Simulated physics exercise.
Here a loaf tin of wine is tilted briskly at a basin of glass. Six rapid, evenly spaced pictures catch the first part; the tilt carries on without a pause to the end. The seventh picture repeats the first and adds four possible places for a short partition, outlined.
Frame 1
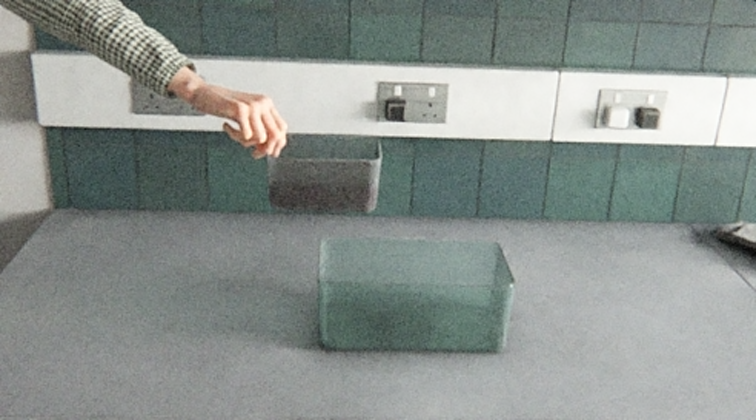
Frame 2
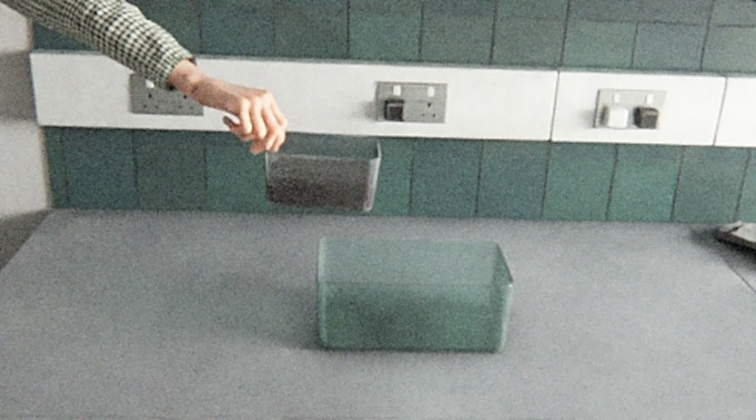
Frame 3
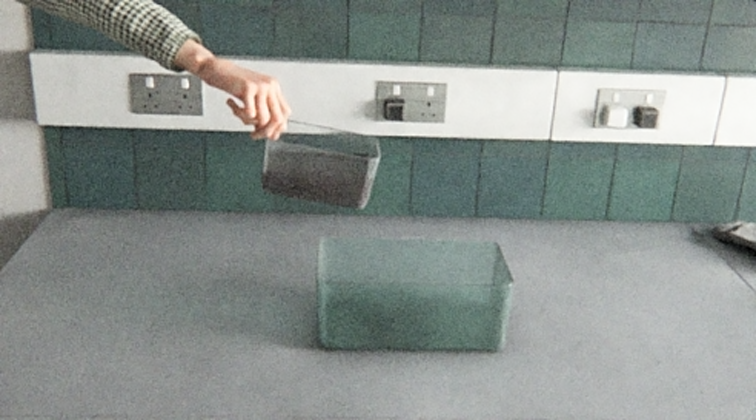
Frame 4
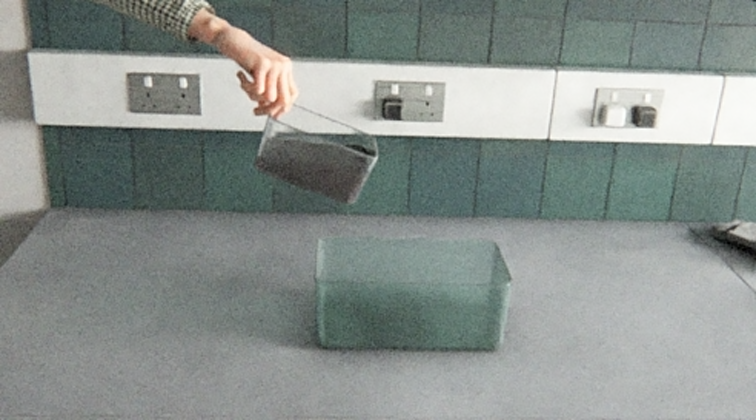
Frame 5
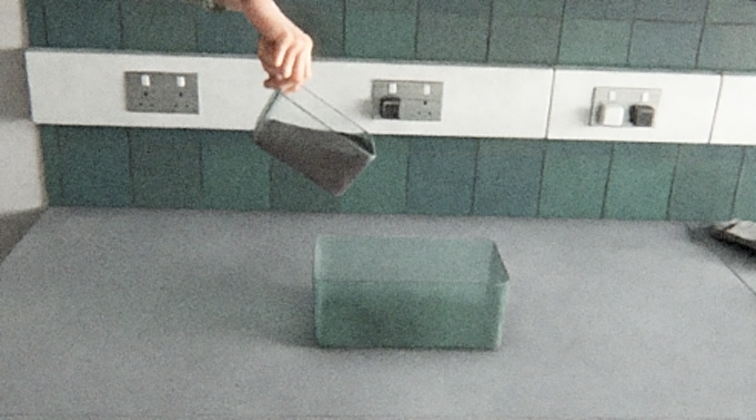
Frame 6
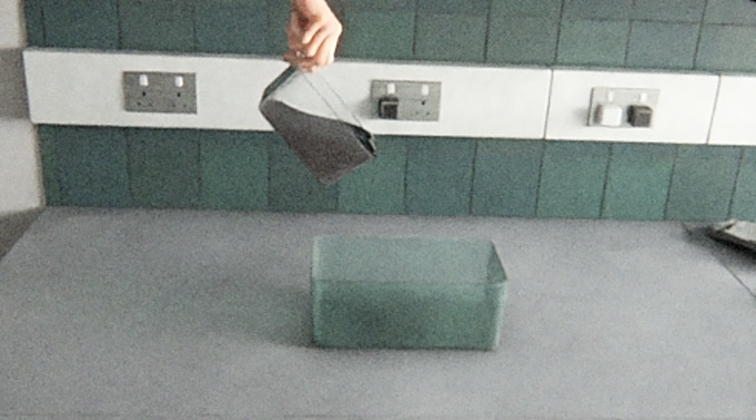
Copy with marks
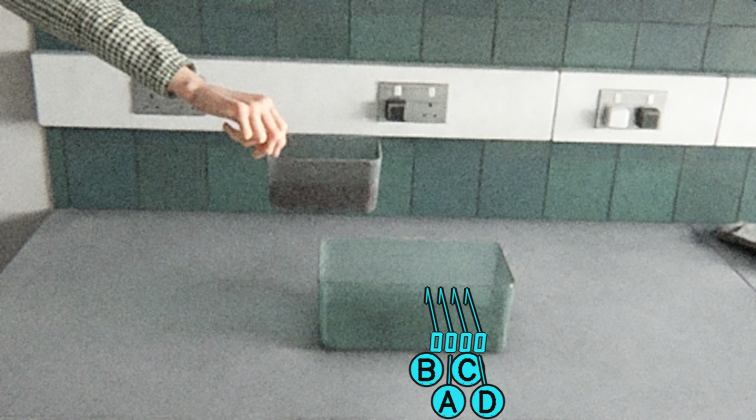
A hand in a checked sleeve holds a small clear loaf tin of dark wine above a greenish glass basin on a grey counter, seen from the front and slightly above. Behind are dark green tiles and a white strip with sockets and plugs. The hand lifts and moves right, tilting the tin steeply rightward until wine reaches over its lip, while the view stays almost still.
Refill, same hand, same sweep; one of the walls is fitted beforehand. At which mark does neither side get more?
Go for A.
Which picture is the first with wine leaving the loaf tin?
Picture 6.
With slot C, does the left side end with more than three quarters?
No, it does not.
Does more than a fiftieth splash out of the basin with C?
Yes.
On the marked copy, A at (450, 355); B at (435, 355); C at (464, 356); D at (479, 356).
If A is chosen, about 47 % ends left of the wall and 42 % right of it; 12 % is lost outside.
If B is chosen, about 32 % ends left of the wall and 56 % right of it; 12 % is lost outside.
If C is chosen, about 57 % ends left of the wall and 32 % right of it; 12 % is lost outside.
If D is chosen, about 73 % ends left of the wall and 19 % right of it; 8 % is lost outside.
